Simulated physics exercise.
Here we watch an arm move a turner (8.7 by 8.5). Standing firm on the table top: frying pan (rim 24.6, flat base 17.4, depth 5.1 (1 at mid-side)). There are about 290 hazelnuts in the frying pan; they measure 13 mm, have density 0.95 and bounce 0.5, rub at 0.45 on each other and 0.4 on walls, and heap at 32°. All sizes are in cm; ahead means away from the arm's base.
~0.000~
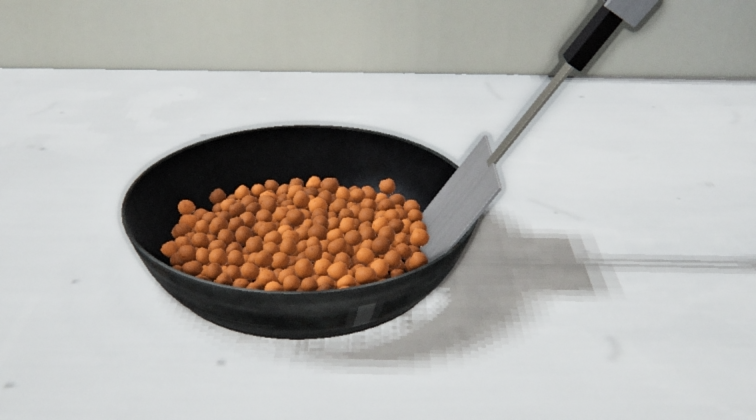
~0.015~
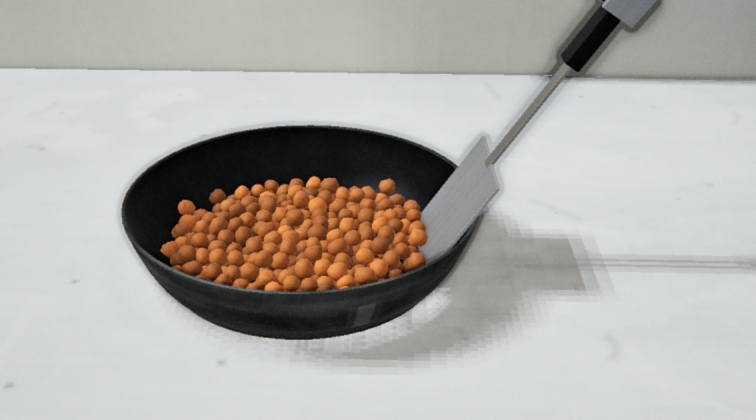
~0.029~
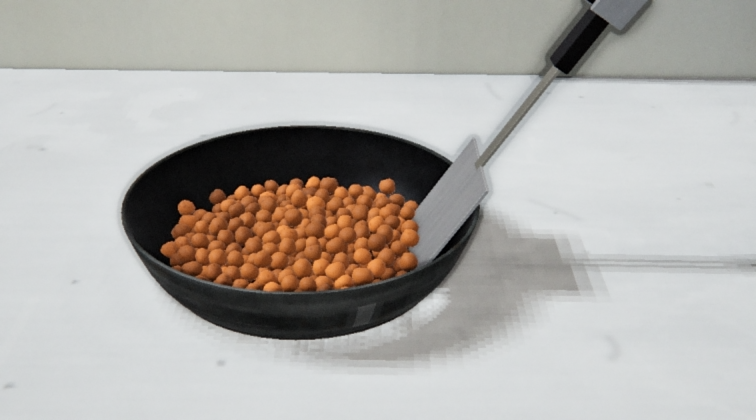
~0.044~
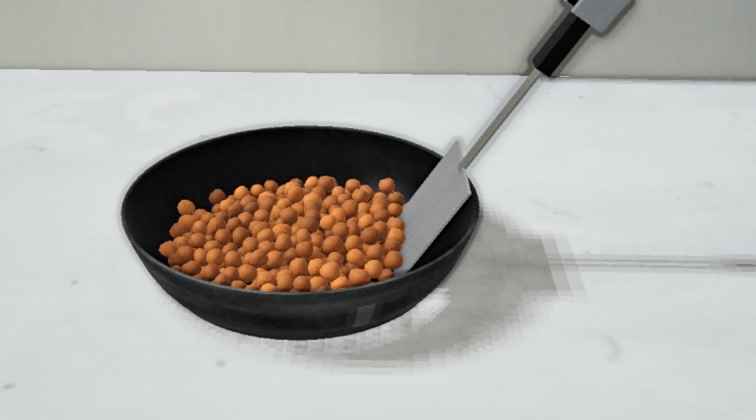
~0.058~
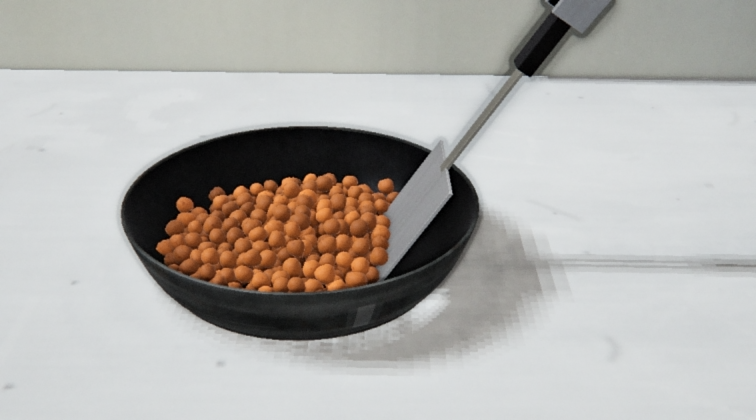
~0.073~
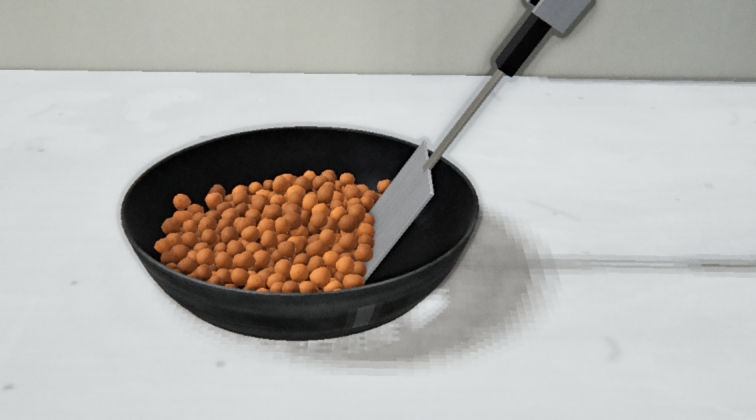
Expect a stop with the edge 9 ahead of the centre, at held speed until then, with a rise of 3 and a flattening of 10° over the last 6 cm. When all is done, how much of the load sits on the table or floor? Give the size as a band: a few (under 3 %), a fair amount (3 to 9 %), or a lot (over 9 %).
A lot, over 9 %.
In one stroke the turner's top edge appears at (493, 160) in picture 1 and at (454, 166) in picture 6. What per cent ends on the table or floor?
Close to 10 in a hundred.
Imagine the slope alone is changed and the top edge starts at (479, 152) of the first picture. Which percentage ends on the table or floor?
I'd estimate around 25 per cent.
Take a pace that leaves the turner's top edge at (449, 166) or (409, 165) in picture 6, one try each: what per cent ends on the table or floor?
That comes to some 20 and some 30 percent, in that order.
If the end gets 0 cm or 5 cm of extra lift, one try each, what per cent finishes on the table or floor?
Near 15 and 25 percent respectively.
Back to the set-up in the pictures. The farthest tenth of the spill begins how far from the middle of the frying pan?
That distance is around 40 cm.
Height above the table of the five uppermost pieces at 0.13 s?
Somewhere around 5 centimetres high.
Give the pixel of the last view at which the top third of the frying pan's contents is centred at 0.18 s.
I'd put it somewhere near (223, 205).
By 0.13 s, sloping 57°, highest piece 6 above the table; 293 in the frying pan.
By 0.18 s, sloping 54°, highest piece 7 above the table; 293 in the frying pan.
By 0.41 s, sloping 47°, highest piece 22 above the table; 213 in the frying pan, 28 on the table or floor, 52 on the blade or in flight.
By 1.46 s, sloping 47°, highest piece 4 above the table; 212 in the frying pan, 81 on the table or floor.
Final count, 212 in the frying pan, 81 on the table or floor. That is 28 % on the table or floor.
